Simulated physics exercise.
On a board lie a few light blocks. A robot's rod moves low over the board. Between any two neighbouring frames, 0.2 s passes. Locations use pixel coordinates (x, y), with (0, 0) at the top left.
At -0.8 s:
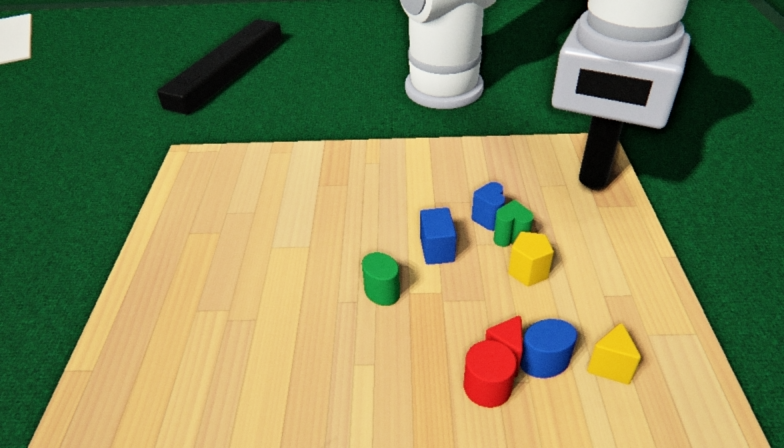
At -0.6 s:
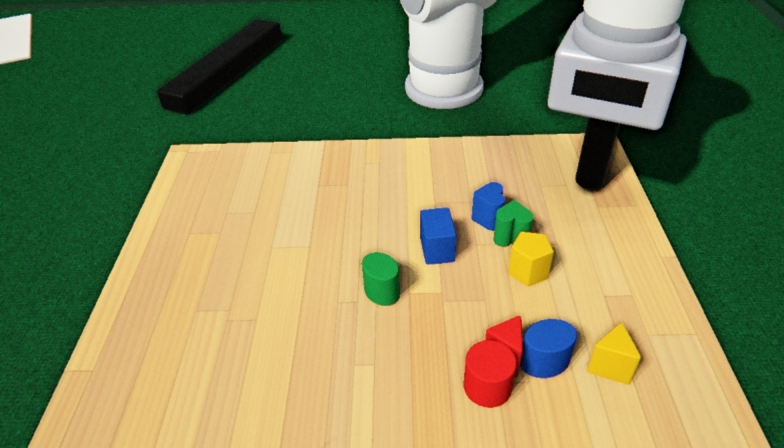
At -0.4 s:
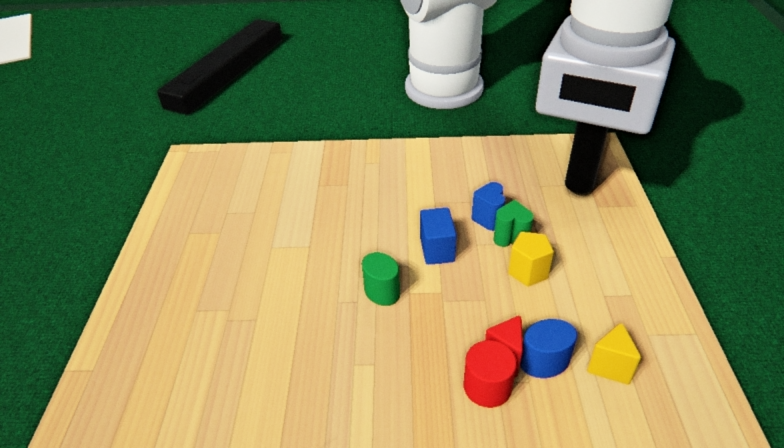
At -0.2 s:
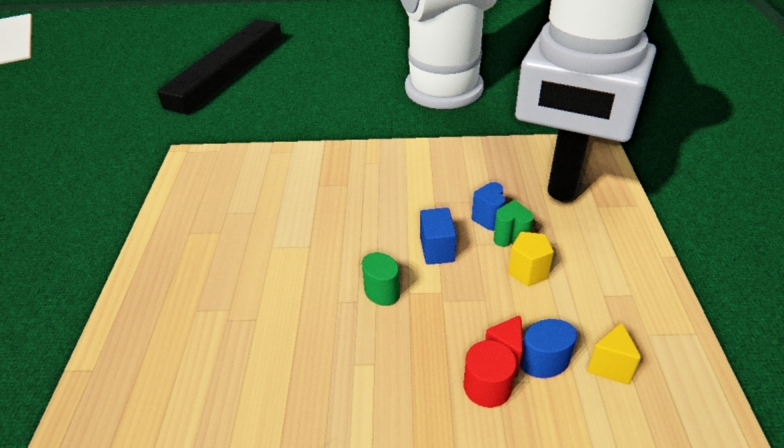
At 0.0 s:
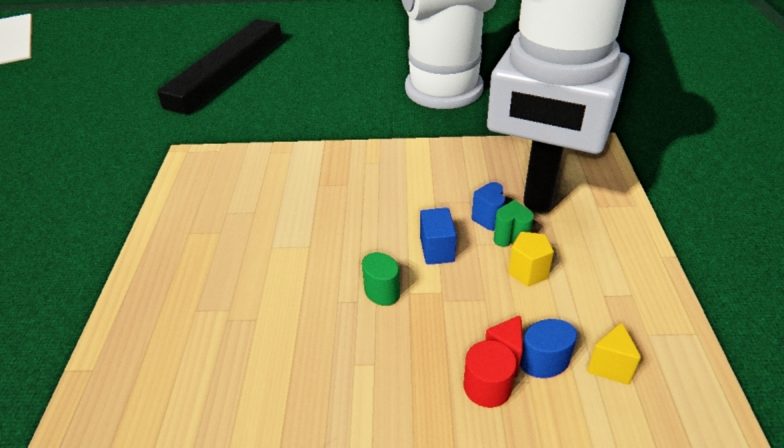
A light wooden board on a green surface is seen from above at an angle, with a white robot arm at the upper right. Blue, green and yellow blocks cluster right of centre, another blue and a green lie to their left, and red, blue and yellow ones sit below. The arm's black rod, barely moving initially, slides left and slightly down towards the cluster, while blocks and camera stay still.
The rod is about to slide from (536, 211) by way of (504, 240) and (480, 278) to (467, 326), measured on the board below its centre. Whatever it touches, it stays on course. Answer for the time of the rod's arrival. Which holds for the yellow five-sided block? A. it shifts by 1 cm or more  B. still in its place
Answer: A.
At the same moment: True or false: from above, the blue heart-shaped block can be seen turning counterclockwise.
This is false.
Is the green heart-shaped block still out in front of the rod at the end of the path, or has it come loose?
When the path is over, you would find the green heart-shaped block still in front of the rod.
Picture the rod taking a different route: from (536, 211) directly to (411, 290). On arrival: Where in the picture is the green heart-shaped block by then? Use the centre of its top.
The centre of its top will be at (498, 240).
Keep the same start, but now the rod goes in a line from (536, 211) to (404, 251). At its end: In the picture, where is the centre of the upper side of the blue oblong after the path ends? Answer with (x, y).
I predict (379, 241).
The first path, step by step. One third of the way, rod (505, 232); blue heart-shaped block (489, 194), turned 20° clockwise; green heart-shaped block (505, 233), turned 50° anticlockwise; yellow five-sided block (535, 249), turned 10° anticlockwise.
Two thirds of the way, rod (481, 271); blue heart-shaped block (489, 194), turned 20° clockwise; green heart-shaped block (490, 278), turned 85° anticlockwise; yellow five-sided block (536, 254), turned 40° anticlockwise.
At the end, rod (468, 318); blue heart-shaped block (489, 194), turned 20° clockwise; red triangular block (522, 348); green heart-shaped block (491, 327), turned 125° anticlockwise; yellow five-sided block (536, 254), turned 40° anticlockwise.
